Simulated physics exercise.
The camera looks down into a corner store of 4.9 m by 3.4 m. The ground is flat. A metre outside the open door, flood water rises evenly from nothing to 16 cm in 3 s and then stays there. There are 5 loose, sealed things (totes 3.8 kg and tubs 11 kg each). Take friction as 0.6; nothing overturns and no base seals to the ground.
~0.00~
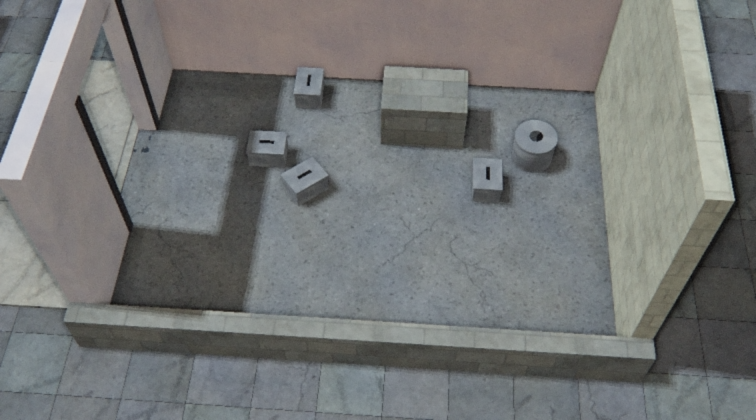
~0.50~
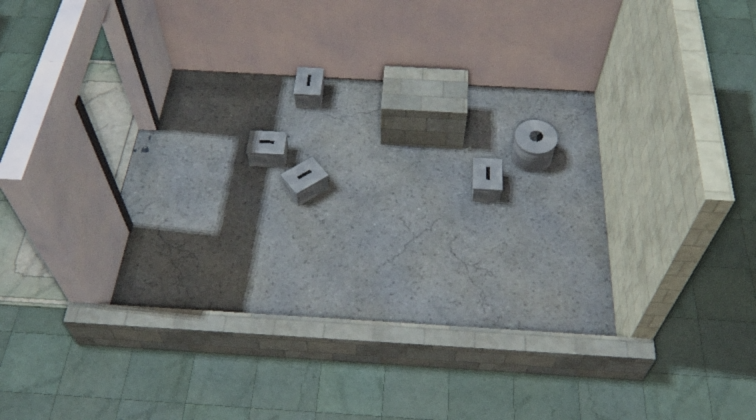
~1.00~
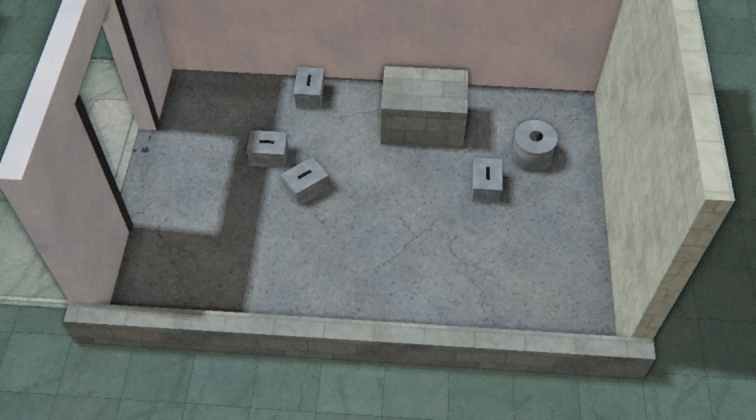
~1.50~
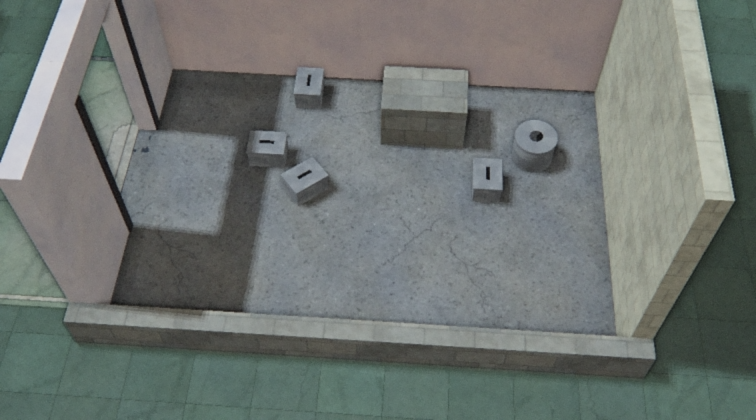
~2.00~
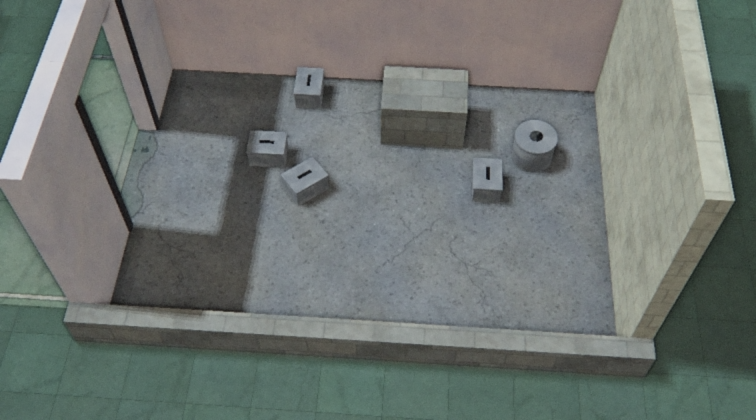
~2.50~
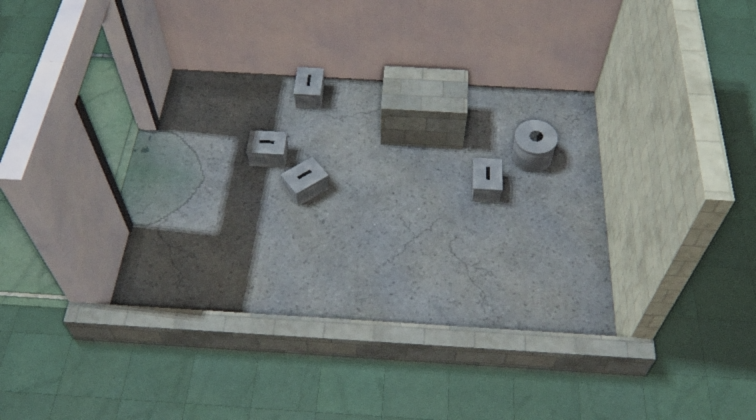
The video shows a walled concrete room from above as greenish water spreads over the paving outside, then creeps through the open doorway at left onto the floor, while the grey blocks and round tub inside stay still.
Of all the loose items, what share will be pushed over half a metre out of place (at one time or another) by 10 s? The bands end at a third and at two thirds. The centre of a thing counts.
That comes to at least two thirds.
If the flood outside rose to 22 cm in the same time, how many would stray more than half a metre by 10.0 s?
Then 5.
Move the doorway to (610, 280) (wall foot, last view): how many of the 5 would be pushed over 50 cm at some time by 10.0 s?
In that case 3 of them.
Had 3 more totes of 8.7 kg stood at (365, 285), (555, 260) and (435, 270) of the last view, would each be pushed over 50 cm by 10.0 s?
In turn: Under, less, under.
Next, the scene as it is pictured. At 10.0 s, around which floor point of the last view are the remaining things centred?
Near (508, 175).
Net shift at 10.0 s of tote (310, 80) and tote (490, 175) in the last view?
In that order: 60 cm, 100 cm.
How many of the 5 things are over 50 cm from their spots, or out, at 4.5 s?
2 of them.
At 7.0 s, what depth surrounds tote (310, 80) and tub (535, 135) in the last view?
Roughly 7 and 2 cm.
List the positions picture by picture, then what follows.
The first frame shows a tote at (488, 174) rests on the ground; a tote at (309, 81), on the bottom; 0.0 m2 under water; 0 of 5 have shifted.
The second frame shows a tote at (488, 174) rests on the ground; a tote at (309, 81) rests on the ground; 0.0 m2 under water; 0 of 5 have shifted.
The third frame shows a tote at (488, 174) rests on the ground; a tote at (309, 81) rests on the ground; 0.0 m2 under water; 0 of 5 have shifted.
The fourth frame shows a tote at (488, 174), on the bottom; a tote at (309, 81), on the bottom; water covers 0.0 m2; 0 of 5 have shifted.
The fifth frame shows a tote at (488, 174) rests on the ground; a tote at (309, 81) rests on the ground; water covers 0.0 m2; 0 of 5 have shifted.
The sixth frame shows a tote at (488, 174) rests on the ground; a tote at (309, 81) rests on the ground; water covers 0.5 m2; 0 of 5 have shifted.
After 3.5 s 0 of 5 are over 50 cm from their spots; 0 afloat.
After 4.5 s 2 of 5 are over 50 cm from their spots; 0 afloat.
After 7.0 s 4 of 5 are over 50 cm from their spots; 2 afloat.
After 10.0 s 4 of 5 are over 50 cm from their spots, and 4 have been at some point; 4 afloat.
